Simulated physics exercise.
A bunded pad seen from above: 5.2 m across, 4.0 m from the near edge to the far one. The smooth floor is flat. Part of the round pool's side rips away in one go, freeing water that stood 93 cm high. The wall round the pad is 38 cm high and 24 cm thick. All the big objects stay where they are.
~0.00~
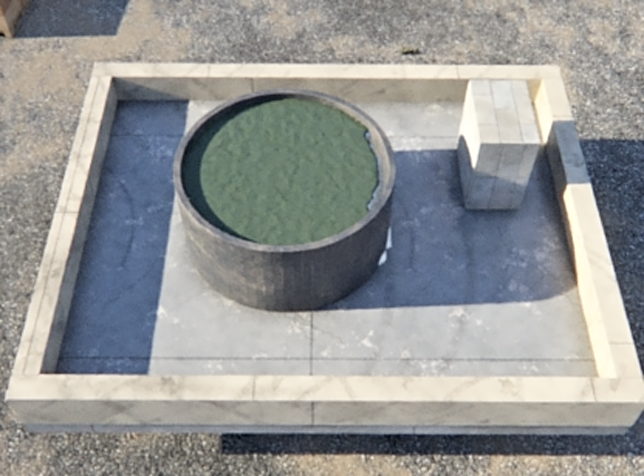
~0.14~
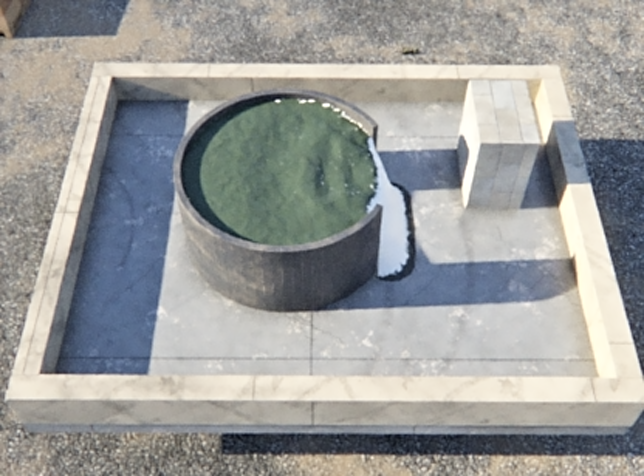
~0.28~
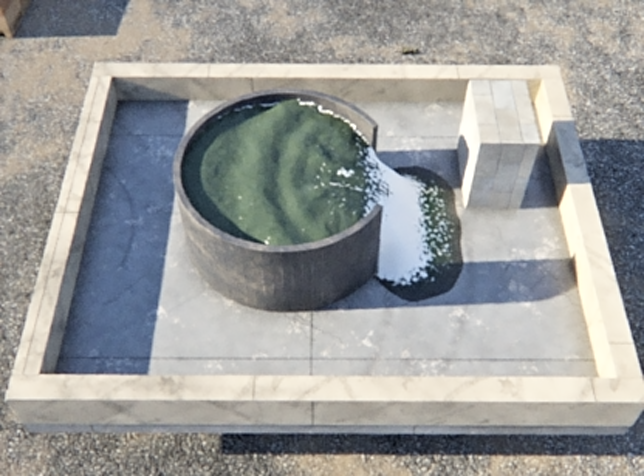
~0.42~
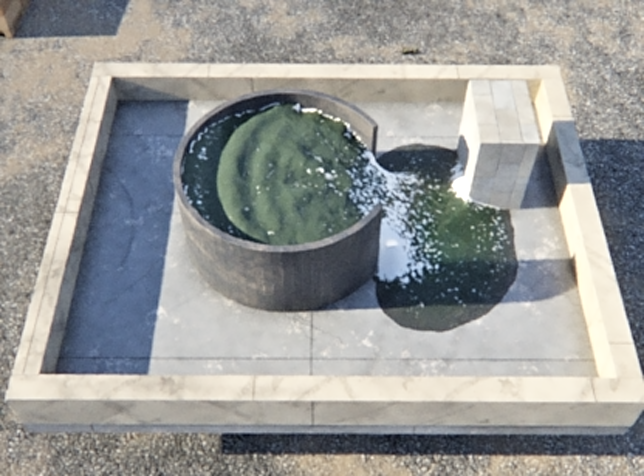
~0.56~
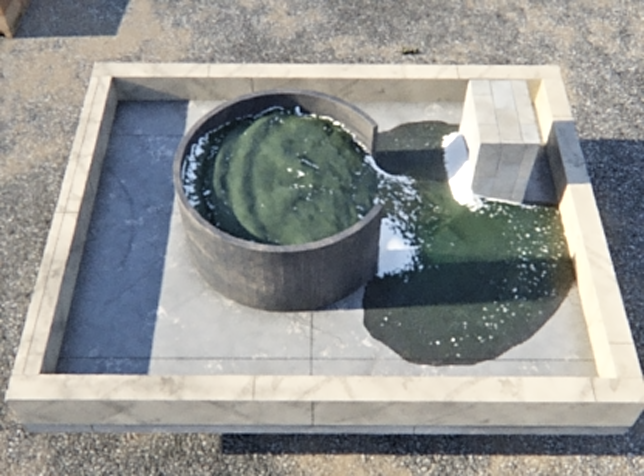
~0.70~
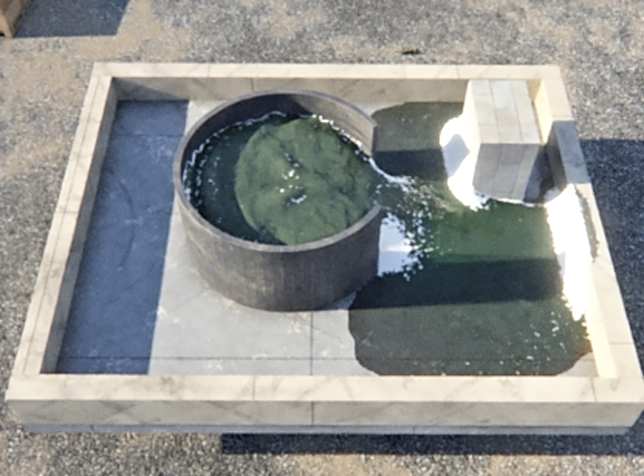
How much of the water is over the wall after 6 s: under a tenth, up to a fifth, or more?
The share over the wall is not even a tenth.
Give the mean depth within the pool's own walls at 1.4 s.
Roughly 53 cm on average.
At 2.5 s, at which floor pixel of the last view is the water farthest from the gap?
At about (133, 101).
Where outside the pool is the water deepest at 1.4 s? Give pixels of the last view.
Around (562, 256).
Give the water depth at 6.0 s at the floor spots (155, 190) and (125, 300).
About 20 and 14 cm.
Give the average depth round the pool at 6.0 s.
Roughly 15 cm.
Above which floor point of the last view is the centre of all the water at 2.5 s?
Around (390, 229).
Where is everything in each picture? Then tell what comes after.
In the first picture, the round pool at (285, 169) is whole and still, 93 cm deep.
In the second picture, water pours out at (384, 210) and has run 0.6 m, to (399, 273); deepest outside 47 cm, 93 cm at the round pool's back.
In the third picture, the front is at (435, 288), 0.9 m from the gap at (384, 211); 1.1 m2 of floor is under water; 93 cm left at the back of the round pool.
In the fourth picture, the front is at (508, 269), 1.4 m from the gap at (383, 214); 2.5 m2 of floor is under water; 88 cm left at the back of the round pool.
In the fifth picture, the front is at (567, 251), 2.0 m from the gap at (383, 214); 4.4 m2 of floor is under water; 80 cm left at the back of the round pool.
In the sixth picture, water pours out at (383, 214) and has run 2.4 m, to (587, 340); deepest outside 66 cm, 80 cm at the round pool's back.
After 1.1 s water covers 35 % of the floor and is deepest (66 cm) near (594, 395); 0 % is over the wall.
After 1.4 s water covers 40 % of the floor and is deepest (62 cm) near (562, 256); 1 % is over the wall.
After 2.5 s water covers 60 % of the floor and is deepest (50 cm) near (594, 395); 5 % is over the wall.
After 4.0 s water covers 80 % of the floor and is deepest (37 cm) near (71, 393); 5 % is over the wall.
After 6.0 s water covers 85 % of the floor and is deepest (29 cm) near (52, 393); 5 % is over the wall.
